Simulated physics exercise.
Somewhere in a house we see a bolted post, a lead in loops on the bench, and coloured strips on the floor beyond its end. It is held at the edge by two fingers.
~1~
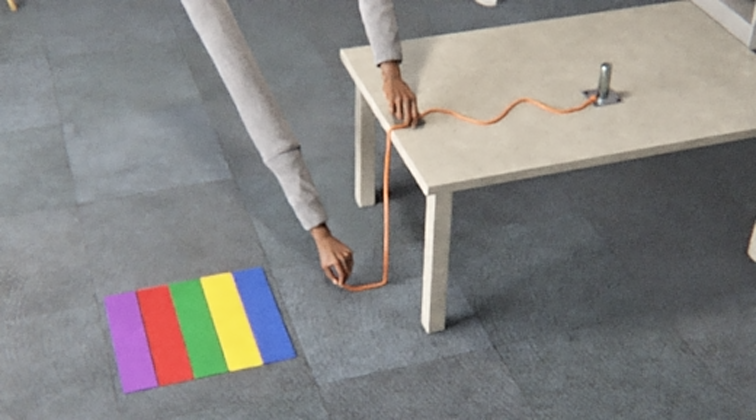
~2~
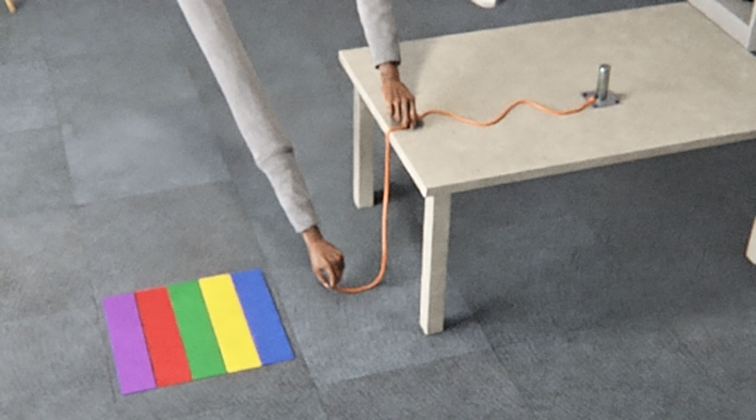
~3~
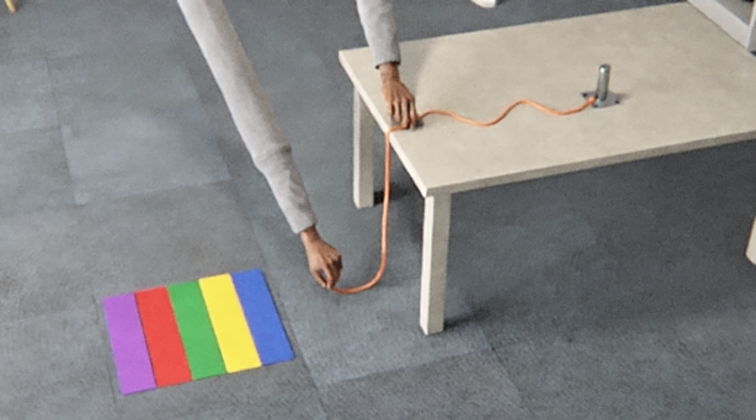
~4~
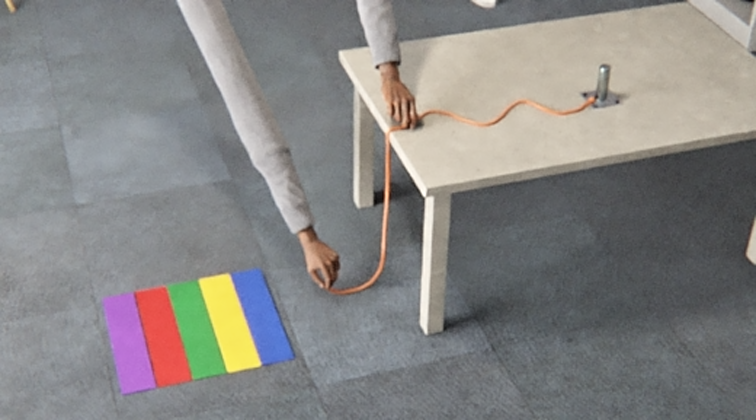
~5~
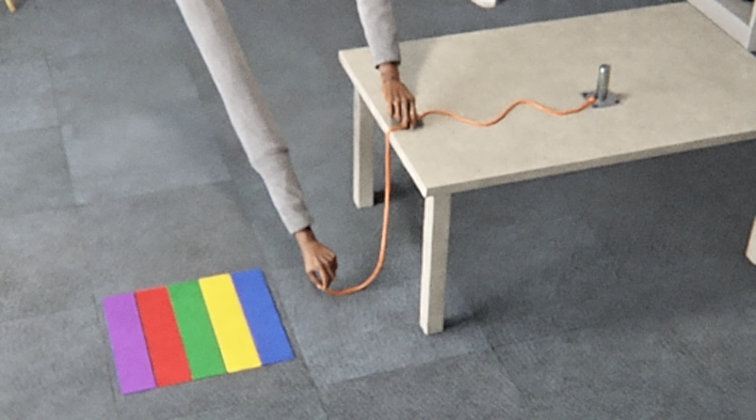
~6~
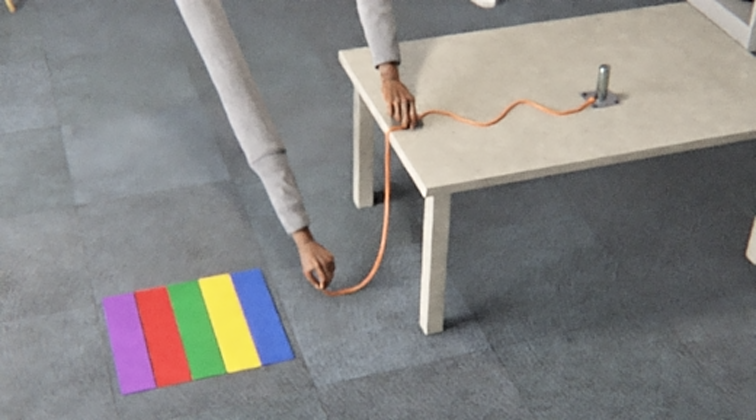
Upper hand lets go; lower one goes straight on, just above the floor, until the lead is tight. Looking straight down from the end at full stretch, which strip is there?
The red strip is there.
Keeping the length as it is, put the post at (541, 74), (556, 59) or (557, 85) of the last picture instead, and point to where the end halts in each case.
You'd get roughly (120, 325), (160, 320) and (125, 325), one for each try.
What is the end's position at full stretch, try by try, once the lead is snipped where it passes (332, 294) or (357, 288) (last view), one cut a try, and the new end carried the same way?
In turn, around (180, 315) and around (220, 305).
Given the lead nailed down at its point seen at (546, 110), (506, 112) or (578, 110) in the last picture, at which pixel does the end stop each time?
(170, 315), (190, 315), (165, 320).
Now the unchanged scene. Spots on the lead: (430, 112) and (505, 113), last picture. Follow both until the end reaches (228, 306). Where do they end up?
They end up close to (391, 133) and (479, 116).
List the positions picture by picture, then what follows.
The first picture shows end (339, 283); blue (274, 343); yellow (241, 350); green (207, 357); red (172, 364); purple (137, 371).
The second picture shows end (330, 285); lead through (568, 113) (506, 111) (448, 114) (388, 141) (386, 206) (383, 270).
The third picture shows end (328, 286).
The fourth picture shows end (325, 286); lead through (568, 113) (507, 111) (448, 114) (388, 141) (387, 206) (380, 270).
The fifth picture shows end (323, 287).
The sixth picture shows end (321, 287); lead through (568, 113) (506, 111) (448, 114) (388, 141) (387, 206) (374, 271).
Soon after, end near (228, 306); over yellow.
After that, end near (184, 314); over green.
At the stop, end near (157, 319); over red. It halts on the red strip.
